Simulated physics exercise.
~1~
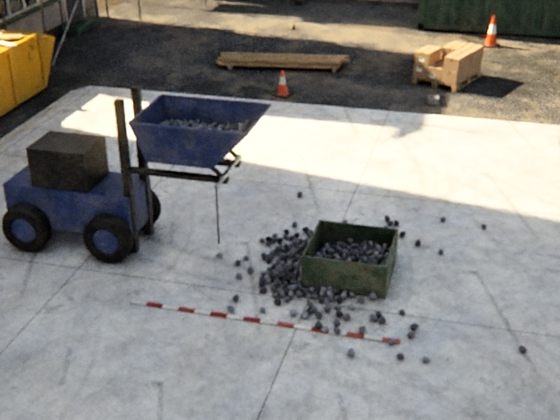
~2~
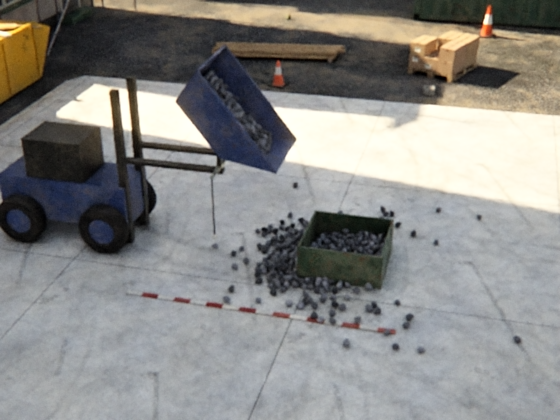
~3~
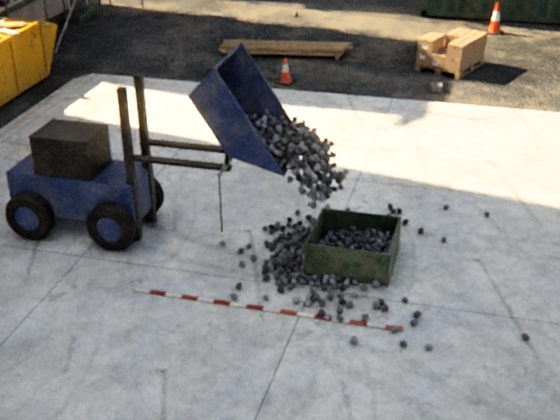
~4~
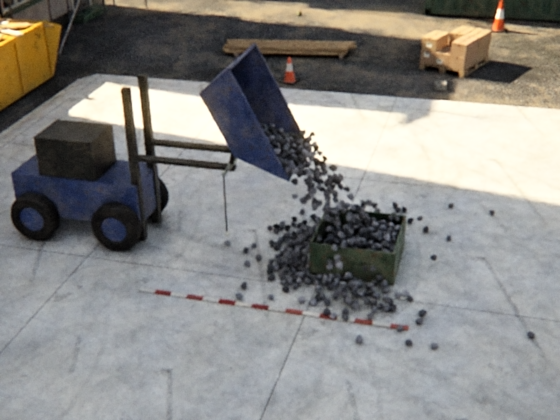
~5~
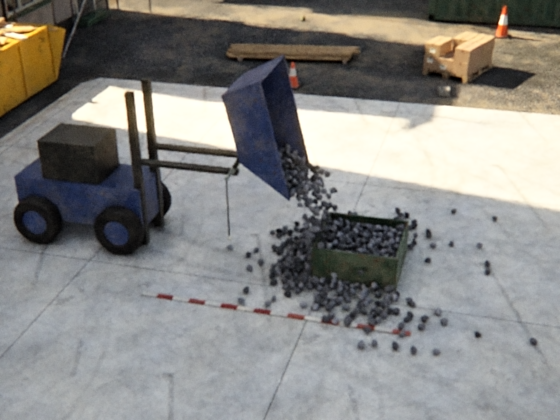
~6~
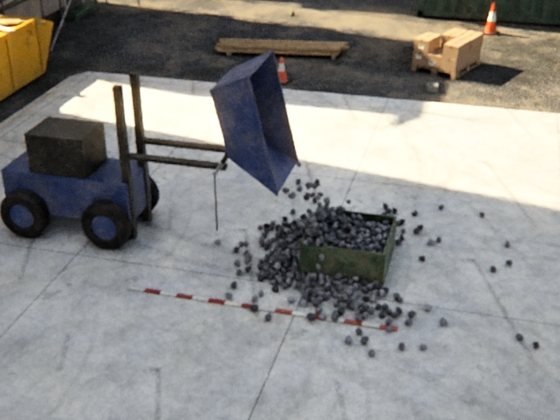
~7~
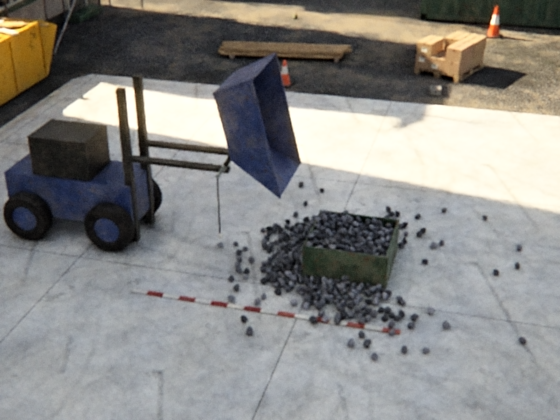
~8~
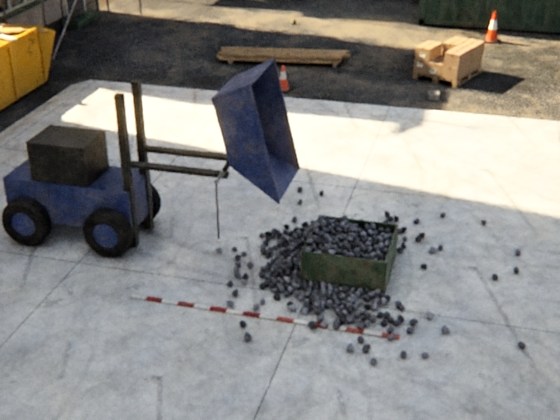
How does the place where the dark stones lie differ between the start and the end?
At the start some of the stones are up in the raised blue skip, with the rest in and around the green bin. By the end the skip has emptied and the stones lie lower down, heaped in the bin and scattered on the ground around it.
